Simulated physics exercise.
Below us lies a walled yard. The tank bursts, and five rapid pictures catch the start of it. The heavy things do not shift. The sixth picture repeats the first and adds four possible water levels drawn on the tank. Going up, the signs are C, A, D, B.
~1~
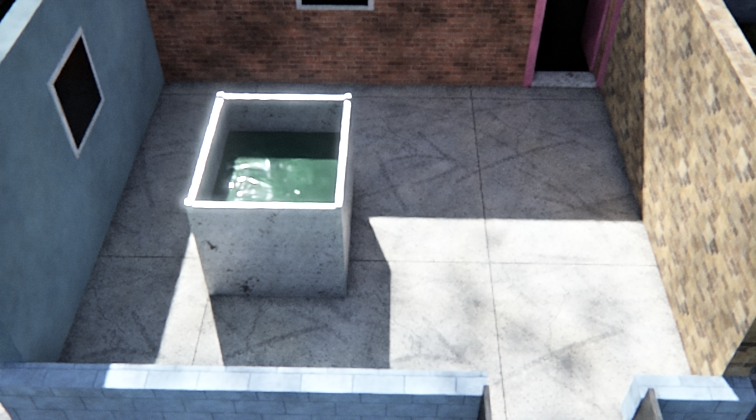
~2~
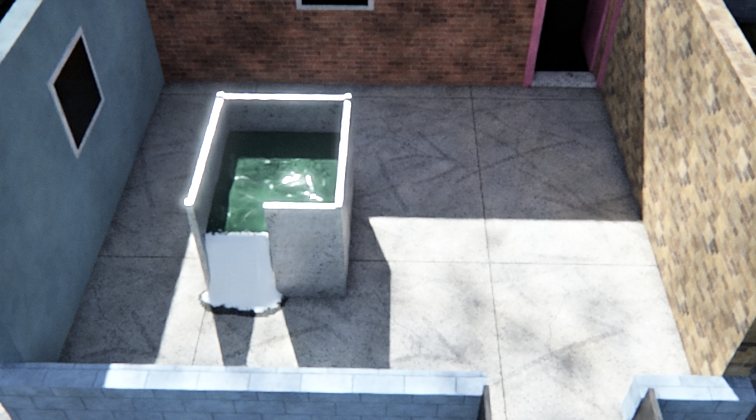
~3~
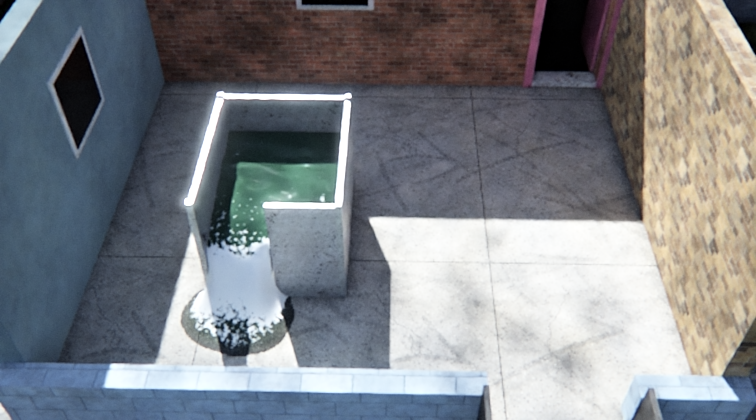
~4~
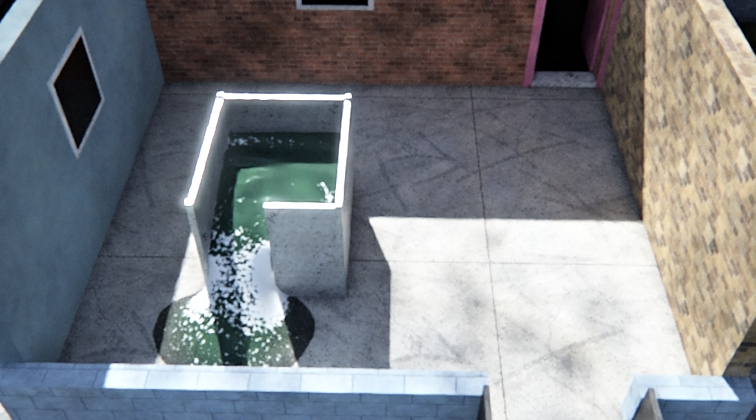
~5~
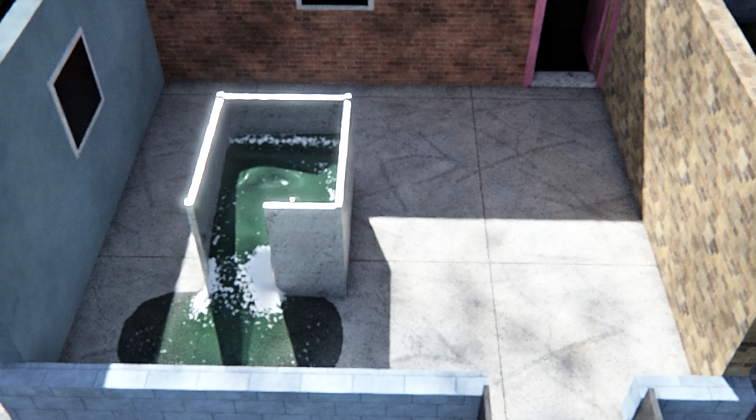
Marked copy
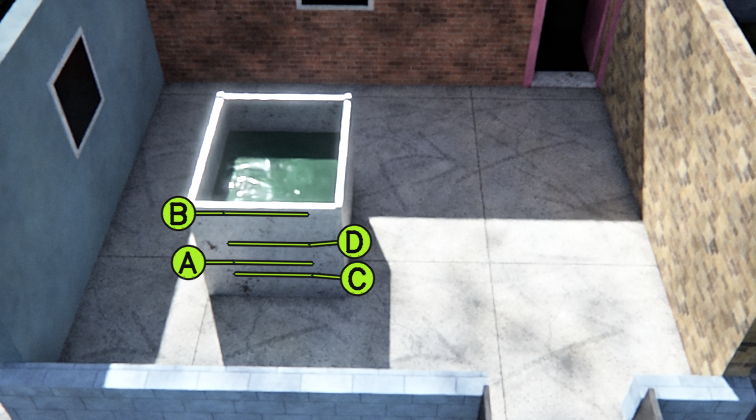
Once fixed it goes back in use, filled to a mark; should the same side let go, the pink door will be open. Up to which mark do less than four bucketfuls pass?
Mark D just does it.
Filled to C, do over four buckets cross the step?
No.
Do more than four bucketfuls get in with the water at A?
No.
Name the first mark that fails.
That would be B.
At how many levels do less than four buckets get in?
Three of the four.
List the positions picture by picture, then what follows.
The first frame shows water in the tank at rest, its middle at (279, 180); foot of the pink doorway at (563, 87); open gate at (562, 370).
The second frame shows front seen at (208, 299), 1 % of the ground wet.
The third frame shows front seen at (192, 317), 2 % of the ground wet.
The fourth frame shows front seen at (201, 315), 5 % of the ground wet.
The fifth frame shows front seen at (151, 317), 8 % of the ground wet.
On the marked copy, A at (272, 263); B at (264, 213); C at (274, 274); D at (269, 244); from the bottom up C, A, D, B.
With A, nothing gets over.
With B, about 11 bucketfuls get in.
With C, nothing gets over.
With D, a splash gets over, under a bucket.
